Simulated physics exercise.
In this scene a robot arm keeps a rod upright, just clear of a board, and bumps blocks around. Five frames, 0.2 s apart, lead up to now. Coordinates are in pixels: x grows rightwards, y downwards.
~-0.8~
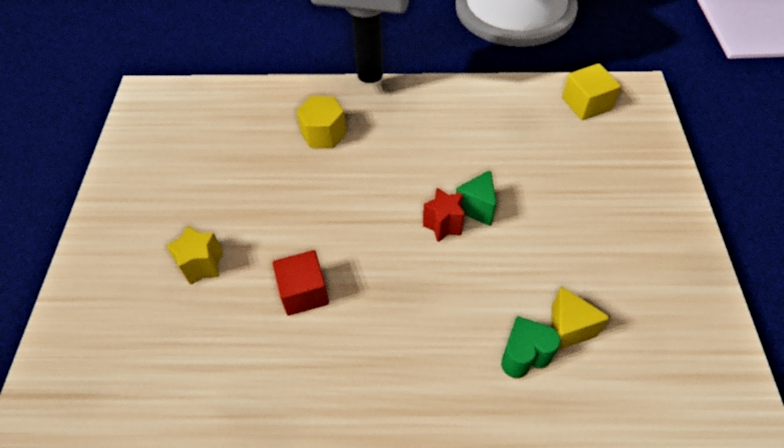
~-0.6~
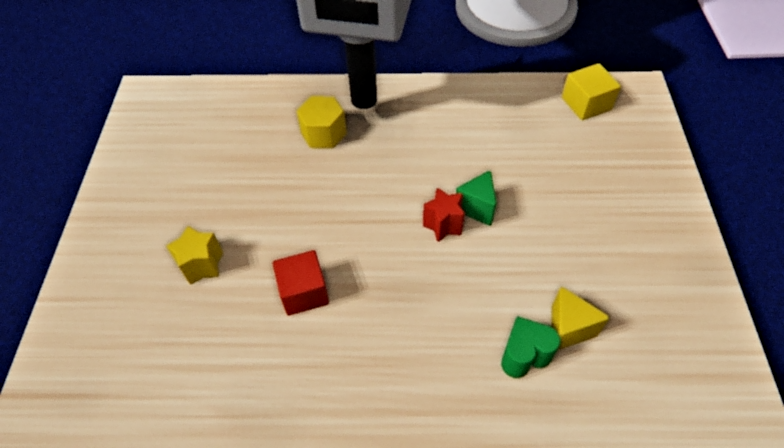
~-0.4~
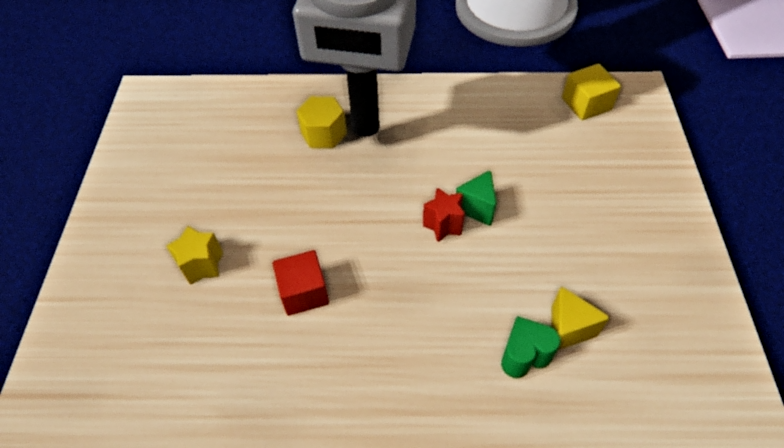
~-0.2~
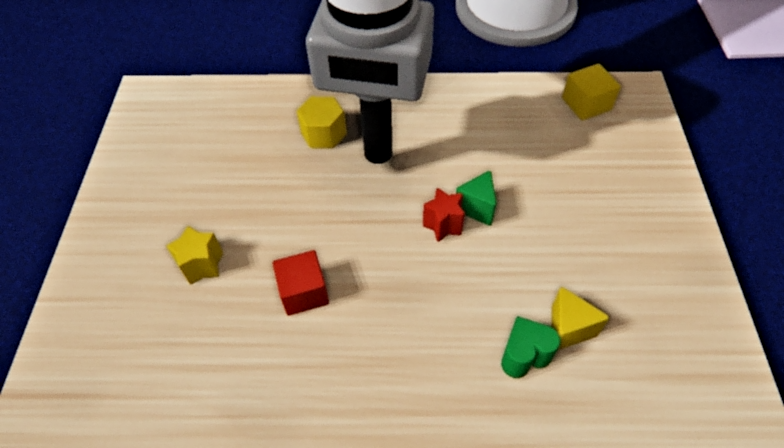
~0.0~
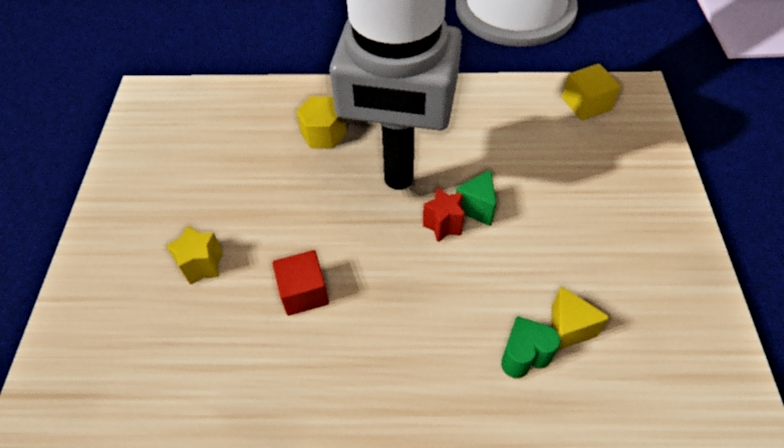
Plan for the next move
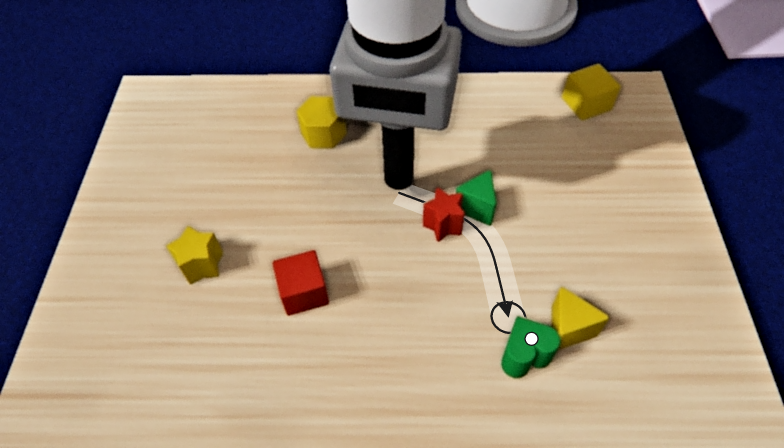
A gray robot arm with a black rod moved in from the board's top edge, passed the yellow hexagon, and drew near the red star and green triangle, while all the blocks stayed still.
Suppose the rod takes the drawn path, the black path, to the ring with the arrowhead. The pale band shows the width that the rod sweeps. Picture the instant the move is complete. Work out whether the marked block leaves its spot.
It is untouched.
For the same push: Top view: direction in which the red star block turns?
Looking down on the board, it turns clockwise.
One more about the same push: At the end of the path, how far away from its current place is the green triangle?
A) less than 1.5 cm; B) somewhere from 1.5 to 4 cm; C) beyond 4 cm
B.
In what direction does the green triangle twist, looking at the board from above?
The twist is anticlockwise.
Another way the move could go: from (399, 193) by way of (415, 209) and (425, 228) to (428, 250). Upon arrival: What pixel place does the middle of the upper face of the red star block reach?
In the picture, it is at (460, 221).
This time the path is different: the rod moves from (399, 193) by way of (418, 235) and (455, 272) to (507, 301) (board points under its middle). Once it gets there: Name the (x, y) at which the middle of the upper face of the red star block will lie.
It will likely be found at (459, 218).
The drawn path runs from (399, 193) over (456, 214) and (494, 258) to (508, 317); the dot is on the green heart block.
The first path, step by step. One third of the way, rod (458, 201); red star block (463, 218), turned 50° clockwise; green triangle (497, 188), turned 20° anticlockwise.
Two thirds of the way, rod (497, 245); red star block (474, 253), turned 110° clockwise; green triangle (508, 193), turned 75° anticlockwise.
At the end, rod (512, 306); red star block (472, 265), turned 155° clockwise; green triangle (508, 193), turned 75° anticlockwise; green heart block not moved.
